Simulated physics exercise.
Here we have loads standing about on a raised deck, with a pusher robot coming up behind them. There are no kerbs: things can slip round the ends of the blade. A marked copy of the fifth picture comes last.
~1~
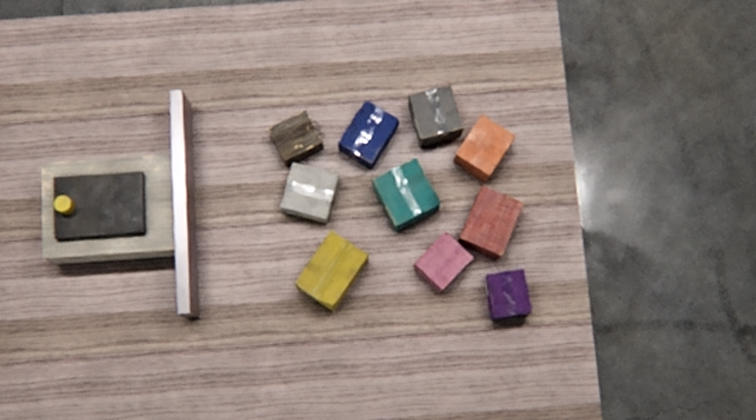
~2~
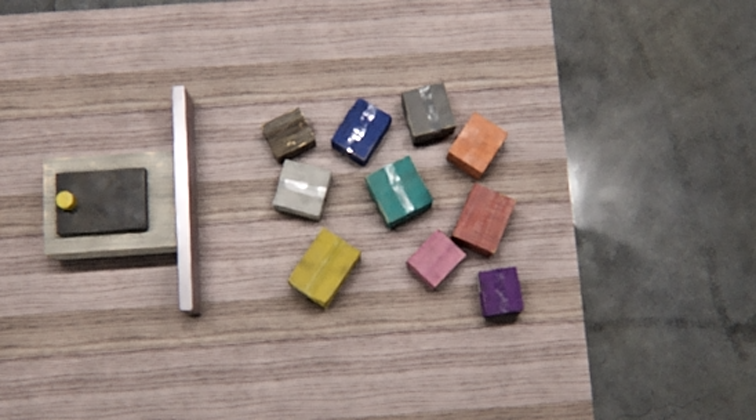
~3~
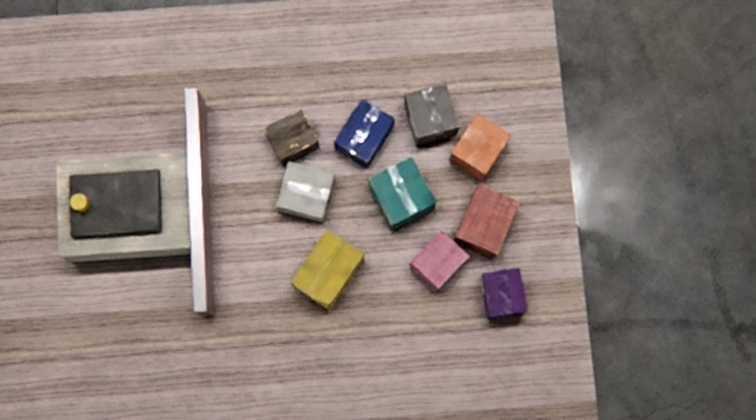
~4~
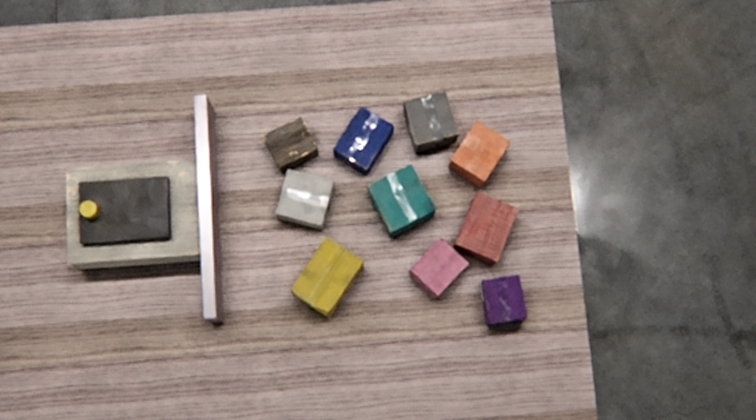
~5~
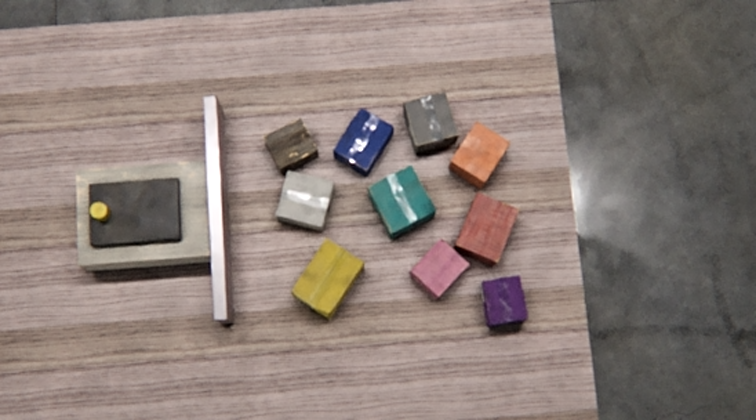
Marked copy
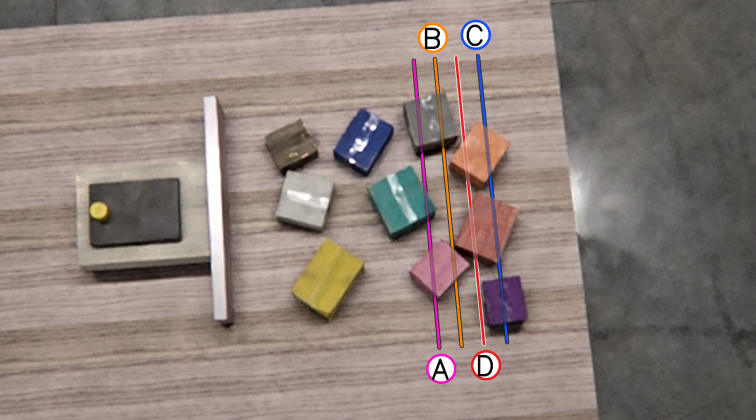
In the video, a flat-fronted pusher robot with a yellow knob moves slowly rightward across a wood-grain surface toward a scattered group of coloured boxes, narrowing the gap while the boxes stay in place.
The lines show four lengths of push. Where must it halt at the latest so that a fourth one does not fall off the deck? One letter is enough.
C.
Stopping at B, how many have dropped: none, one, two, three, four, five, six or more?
In all, none.
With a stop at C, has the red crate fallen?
Yes.
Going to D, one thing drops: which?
The red crate goes over.
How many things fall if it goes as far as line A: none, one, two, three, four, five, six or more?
By then, none.
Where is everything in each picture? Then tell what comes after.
In the first picture, grey parcel (435, 116); turquoise parcel (406, 195); red crate (490, 223).
In the second picture, robot (108, 201); black crate (289, 136).
In the third picture, robot (122, 203); white box (306, 192).
In the fourth picture, robot (132, 210); yellow box (328, 278).
In the fifth picture, robot (142, 211); blue box (364, 142); grey parcel (430, 123); turquoise parcel (401, 202).
On the marked copy, A at (426, 200); B at (448, 199); C at (492, 195); D at (470, 197).
Taking C. A third of the way, robot (243, 203); blue box (382, 141); black crate (340, 145).
Two thirds of the way, robot (343, 196); red crate (542, 228); orange crate (527, 147).
When it is over, robot (420, 190); orange crate over the edge; red crate over the edge; two fallen.
As for the rest, A is within the limit but short; B is within the limit but short; D is within the limit but short.
